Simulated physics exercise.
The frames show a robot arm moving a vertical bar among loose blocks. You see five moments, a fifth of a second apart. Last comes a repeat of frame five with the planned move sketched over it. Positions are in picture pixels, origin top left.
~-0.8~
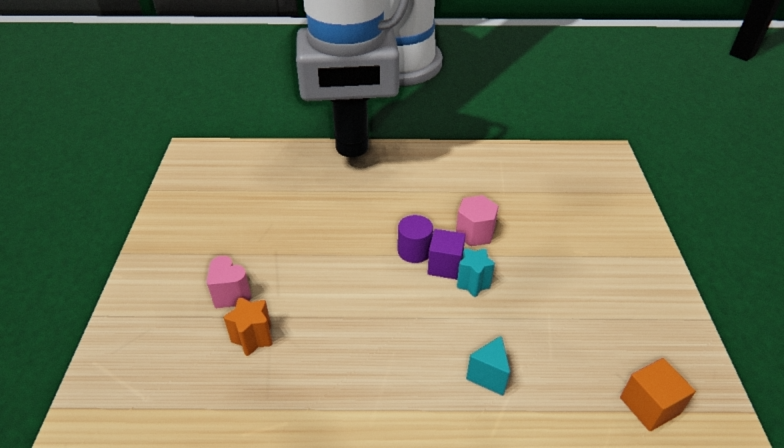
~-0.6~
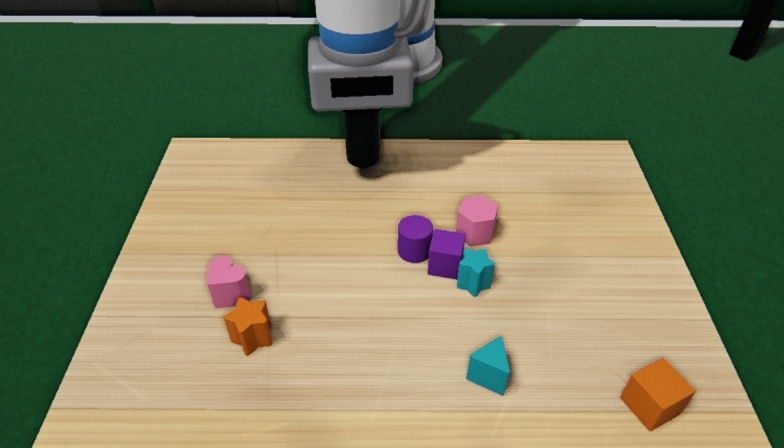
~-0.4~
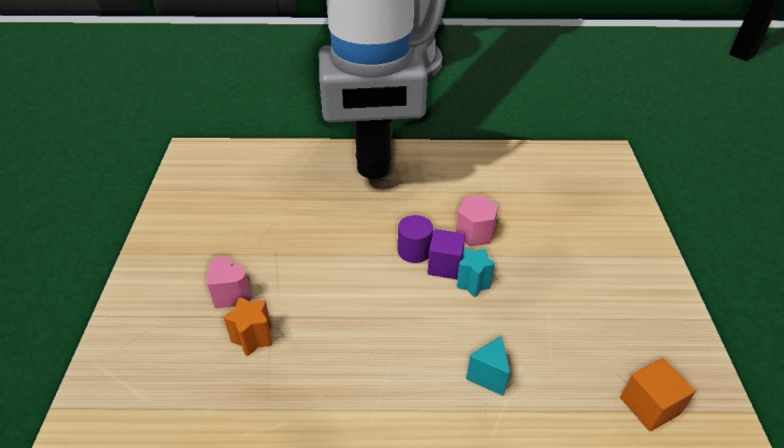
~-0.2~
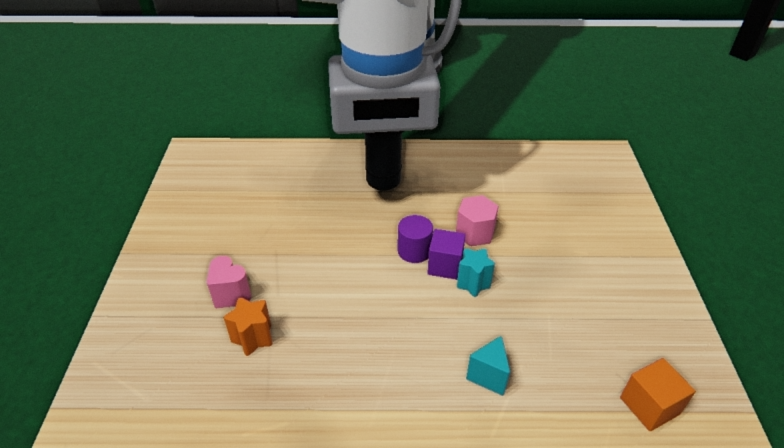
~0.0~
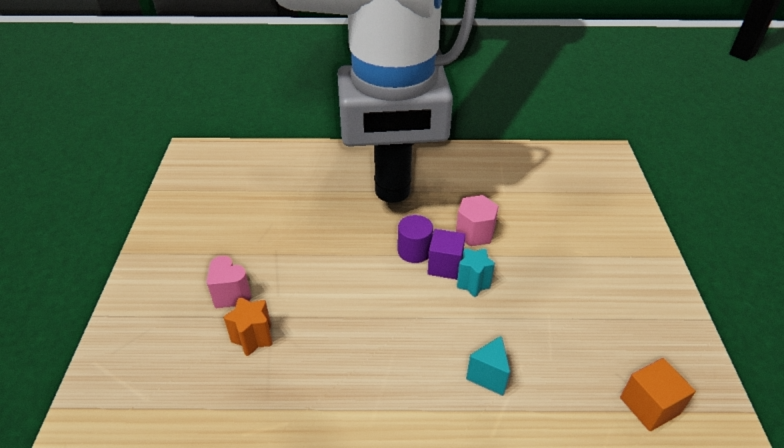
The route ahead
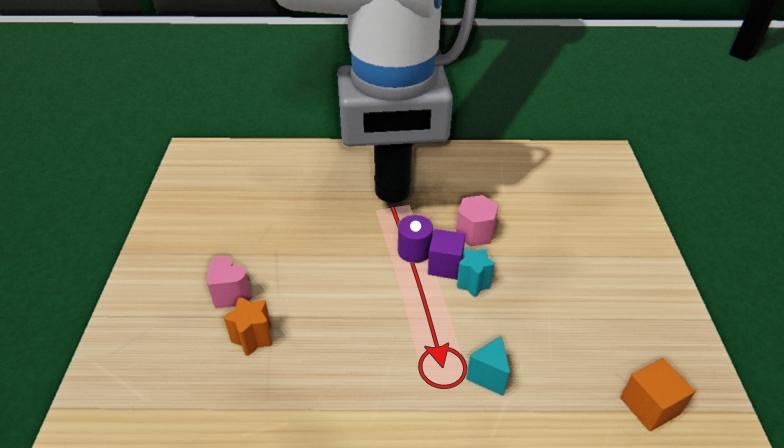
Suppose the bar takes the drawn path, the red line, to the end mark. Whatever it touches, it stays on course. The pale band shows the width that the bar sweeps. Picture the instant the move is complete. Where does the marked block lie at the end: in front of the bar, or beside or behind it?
Still in front.
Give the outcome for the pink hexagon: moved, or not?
At the end, its place is the same.
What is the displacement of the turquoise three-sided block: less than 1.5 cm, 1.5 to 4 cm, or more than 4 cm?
Medium: 1.5 to 4 cm.
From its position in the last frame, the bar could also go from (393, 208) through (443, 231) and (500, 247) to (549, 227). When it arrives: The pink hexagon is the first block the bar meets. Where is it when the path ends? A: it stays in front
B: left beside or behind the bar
My pick is A.
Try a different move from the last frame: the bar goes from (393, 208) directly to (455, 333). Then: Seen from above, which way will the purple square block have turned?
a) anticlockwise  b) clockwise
That would be a.
The drawn path runs from (393, 208) directly to (443, 367); the dot is on the purple circular block.
What follows on the original path. One third of the way, bar at (409, 237); purple circular block at (423, 254); purple square block at (457, 246); turquoise star at (487, 262).
Two thirds of the way, bar at (427, 290); purple circular block at (446, 311); purple square block at (458, 247), turned 15° anticlockwise; turquoise star at (487, 262).
At the end, bar at (444, 352); purple circular block at (478, 373); purple square block at (458, 247), turned 15° anticlockwise; turquoise star at (487, 262); pink hexagon not moved; turquoise three-sided block at (513, 369), turned 65° anticlockwise.
